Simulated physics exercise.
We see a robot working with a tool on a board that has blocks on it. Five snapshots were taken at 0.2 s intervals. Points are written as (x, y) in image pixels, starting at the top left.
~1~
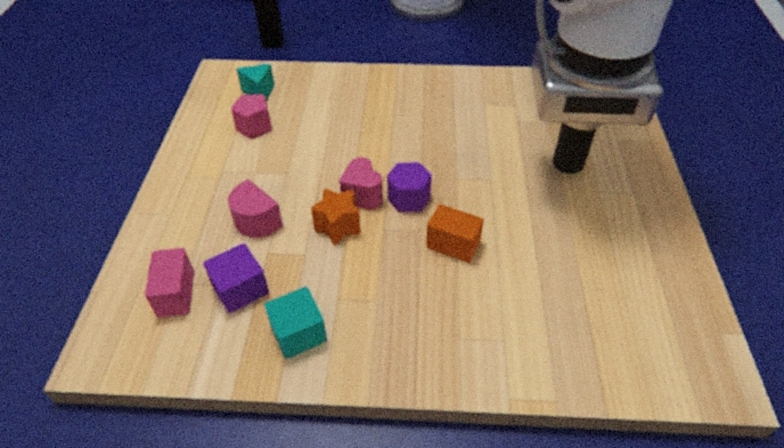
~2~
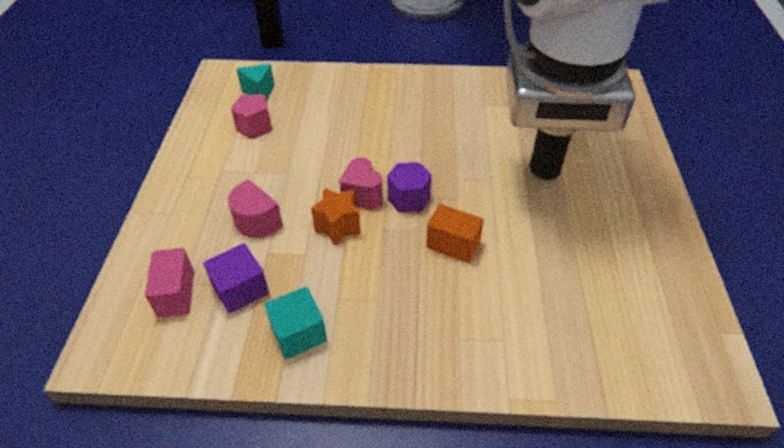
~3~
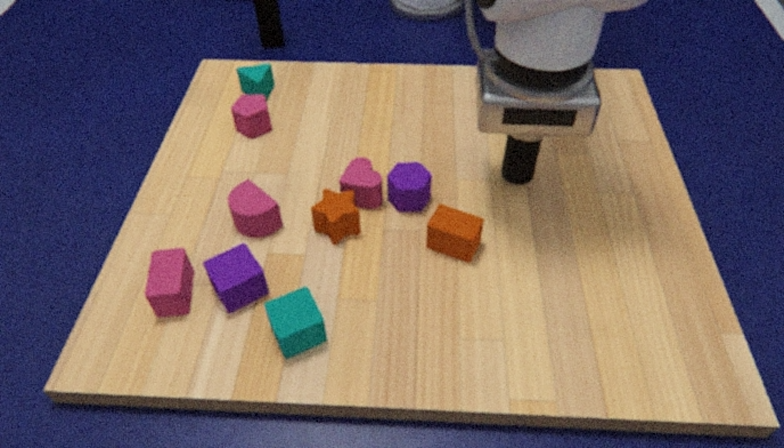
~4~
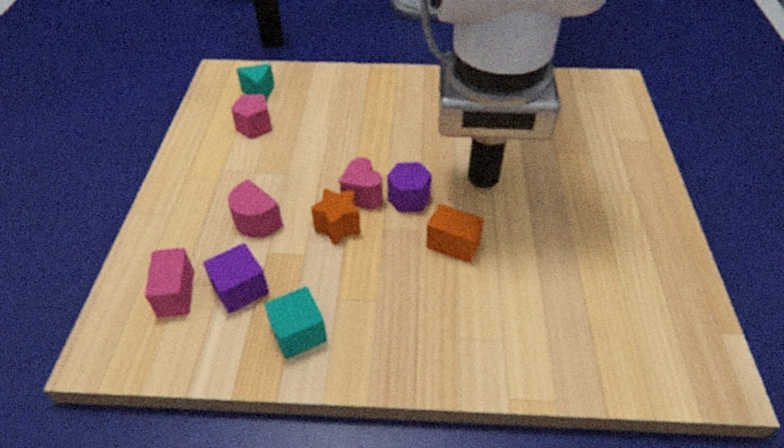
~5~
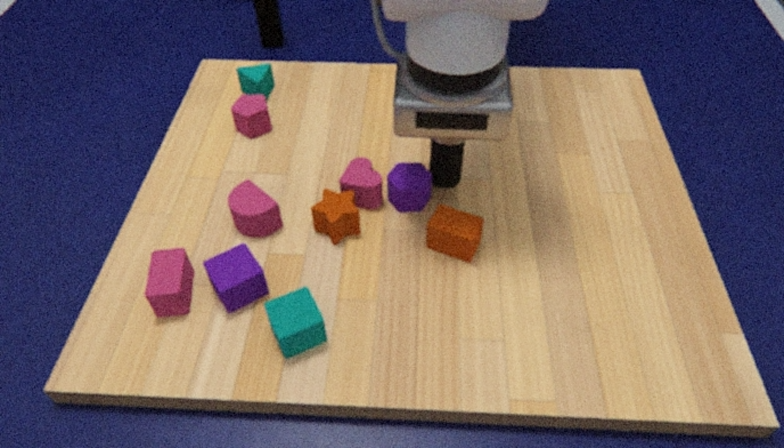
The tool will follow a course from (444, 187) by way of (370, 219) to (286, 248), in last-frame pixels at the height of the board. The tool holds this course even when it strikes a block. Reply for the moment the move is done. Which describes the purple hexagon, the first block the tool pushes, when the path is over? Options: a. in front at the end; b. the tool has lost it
a: In front at the end.
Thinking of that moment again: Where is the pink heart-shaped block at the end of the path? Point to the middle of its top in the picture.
It will likely be found at (331, 171).
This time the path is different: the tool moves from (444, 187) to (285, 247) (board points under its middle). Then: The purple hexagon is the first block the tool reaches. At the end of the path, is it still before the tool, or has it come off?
The purple hexagon stays in front.
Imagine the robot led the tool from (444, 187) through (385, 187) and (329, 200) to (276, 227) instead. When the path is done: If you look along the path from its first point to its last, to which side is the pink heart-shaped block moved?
It goes toward the left-hand side.
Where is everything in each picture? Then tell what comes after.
Tip of the tool (568, 164), middles of tops, pink half-round block (250, 198), orange star-shaped block (336, 204), pink heart-shaped block (361, 173), purple hexagon (409, 175), in the first picture.
Tool (545, 169), nothing pushed, in the second picture.
Tool (517, 174), nothing pushed, in the third picture.
Tool (483, 177), nothing pushed, in the fourth picture.
Tool (445, 178), pink half-round block (250, 198), orange star-shaped block (336, 204), pink heart-shaped block (361, 173), purple hexagon (409, 175), in the fifth picture.
The first path, step by step. One third of the way, tool (395, 199); orange star-shaped block (324, 209), turned 20° anticlockwise; pink heart-shaped block (337, 172), turned 75° clockwise; purple hexagon (358, 192), turned 15° clockwise.
Two thirds of the way, tool (342, 220); orange star-shaped block (266, 228), turned 30° anticlockwise; pink heart-shaped block (331, 171), turned 100° clockwise; purple hexagon (301, 210), turned 30° clockwise.
At the end, tool (284, 239); pink half-round block (218, 194), turned 55° clockwise; orange star-shaped block (200, 239), turned 15° anticlockwise; pink heart-shaped block (331, 171), turned 100° clockwise; purple hexagon (241, 225), turned 45° clockwise.
